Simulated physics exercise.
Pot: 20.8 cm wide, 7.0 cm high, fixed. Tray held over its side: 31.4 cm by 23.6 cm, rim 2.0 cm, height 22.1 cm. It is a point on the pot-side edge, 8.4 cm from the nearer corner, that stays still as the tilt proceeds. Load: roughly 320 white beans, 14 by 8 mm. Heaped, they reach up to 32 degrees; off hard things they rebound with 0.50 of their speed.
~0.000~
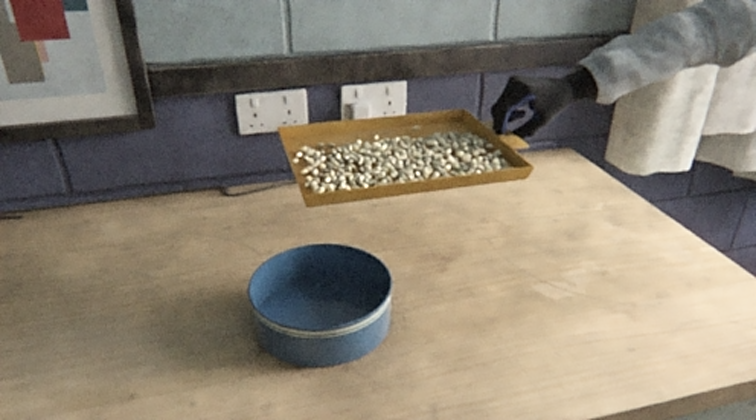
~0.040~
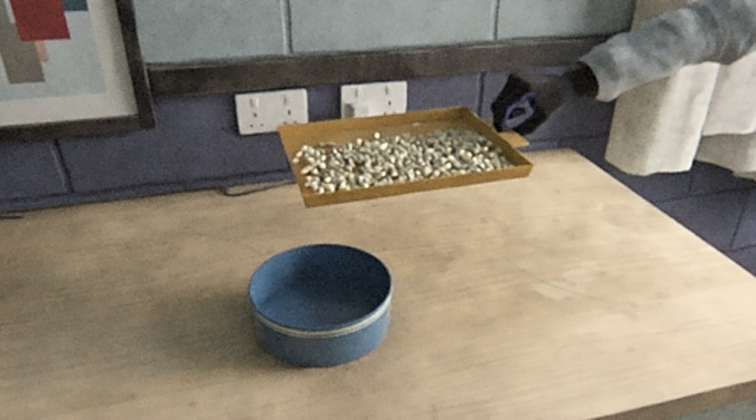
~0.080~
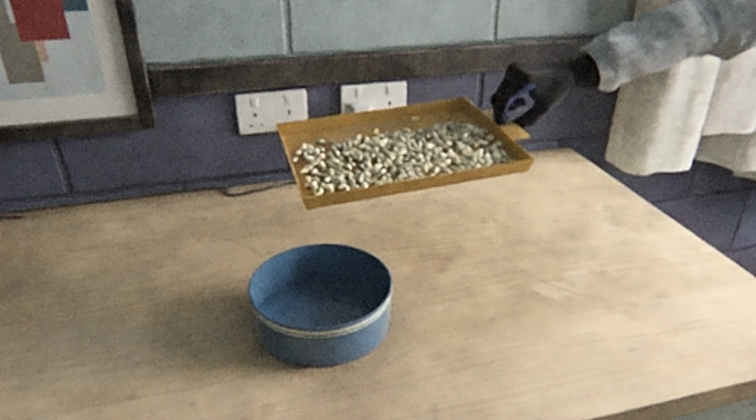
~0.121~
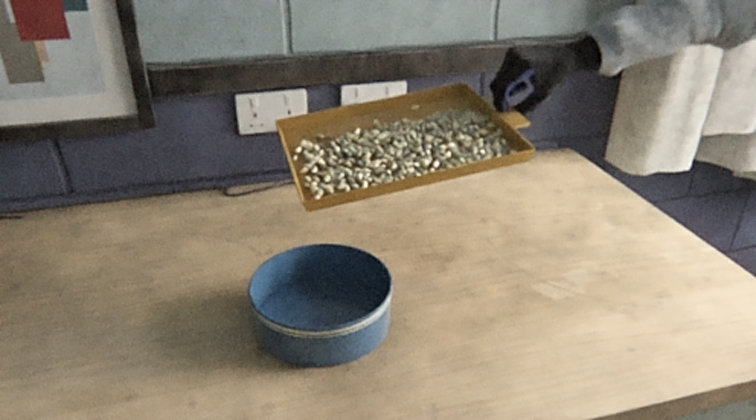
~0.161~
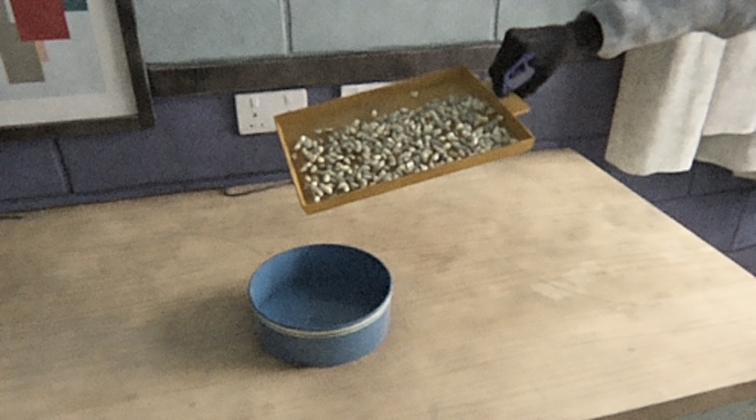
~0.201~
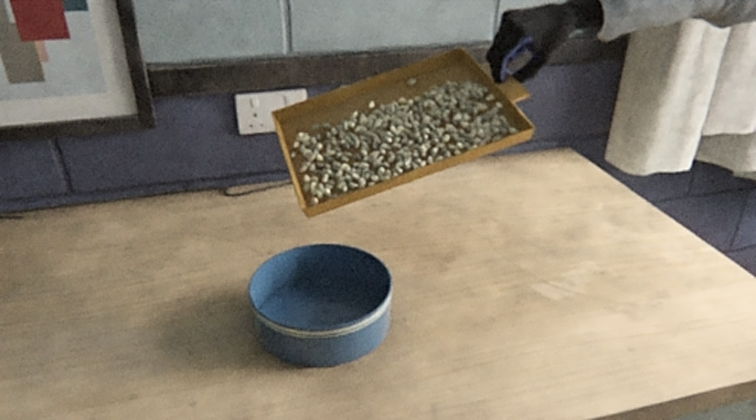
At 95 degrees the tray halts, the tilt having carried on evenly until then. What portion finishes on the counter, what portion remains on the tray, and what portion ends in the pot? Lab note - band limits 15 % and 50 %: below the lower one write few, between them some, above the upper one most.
Counter = some; left on the tray = few; pot = most.
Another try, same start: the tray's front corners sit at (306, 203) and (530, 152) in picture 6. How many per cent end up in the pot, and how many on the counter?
Pot: 95, counter: 5.
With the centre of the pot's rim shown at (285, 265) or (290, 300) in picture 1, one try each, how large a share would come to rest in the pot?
30 % and 100 %.
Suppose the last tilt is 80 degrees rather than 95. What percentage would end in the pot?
It would be near 75 per cent.
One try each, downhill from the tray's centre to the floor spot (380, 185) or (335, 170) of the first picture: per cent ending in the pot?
That would be close to 80 per cent and then close to 30 per cent.
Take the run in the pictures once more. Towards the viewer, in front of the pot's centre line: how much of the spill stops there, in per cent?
Roughly 90 per cent.
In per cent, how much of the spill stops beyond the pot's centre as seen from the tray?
I reckon around 100 per cent.
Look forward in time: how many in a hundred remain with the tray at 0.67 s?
It works out to near 65 per cent of the load.
After 0.48 s, tilt 57 degrees; the tray holds 100 %, the pot 0 %.
After 0.67 s, tilt 82 degrees; the tray holds 65 %, the pot 0 %.
After 0.97 s, tilt 95 degrees; the tray holds 0 %, the pot 75 %.
In the end, at 2.1 s, counter 20 %, tray 0 %, pot 80 %.
